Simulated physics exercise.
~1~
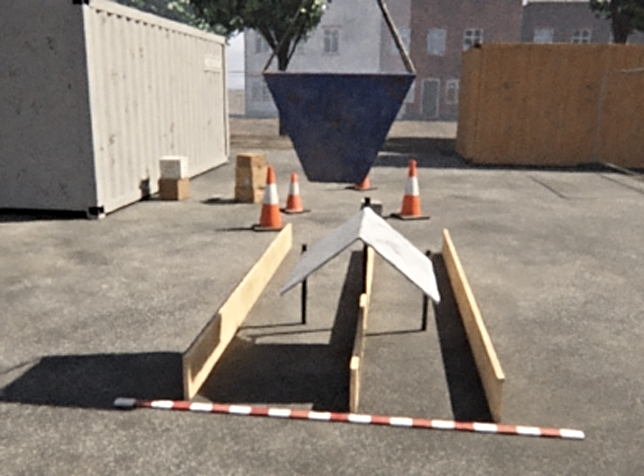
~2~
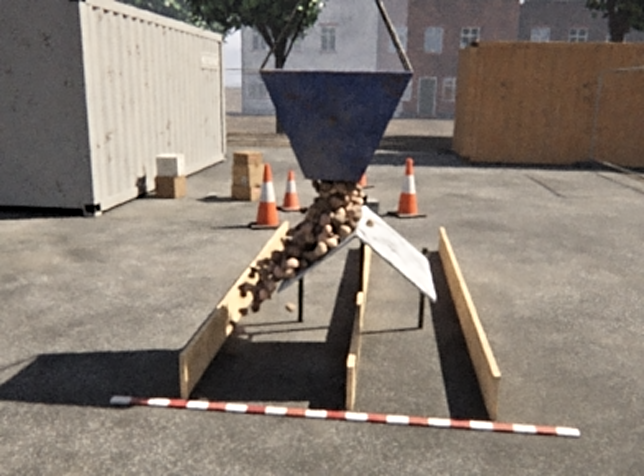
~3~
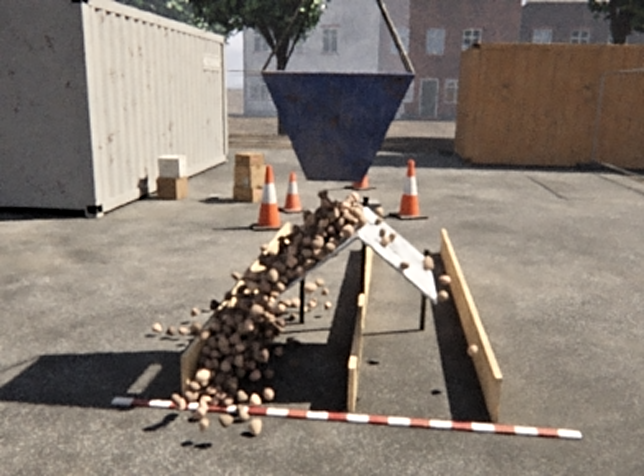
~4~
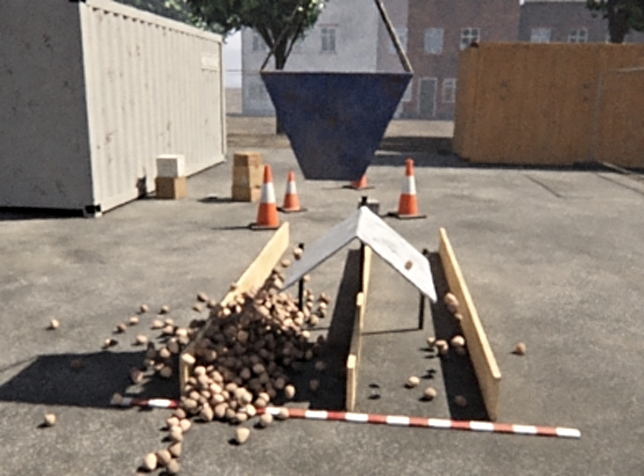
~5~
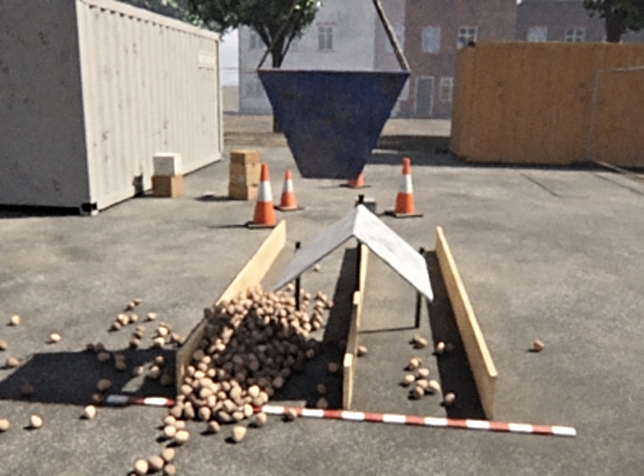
Smooth brown stones drop from a dark blue skip hanging still over a paved yard, seen from the front by a slightly swaying camera. Below it stands a pale peaked steel roof on dark legs, with three wooden planks marking two bays and a red-and-white staff lying across the front. Orange cones, a grey container and an orange-brown one stand behind. The stones pour mostly down the left slope, while a few tumble right. They pile up in the left bay and some spill past the staff and outer plank. Finally the slopes are clear, with nearly all the stones heaped left and a few in the right bay.
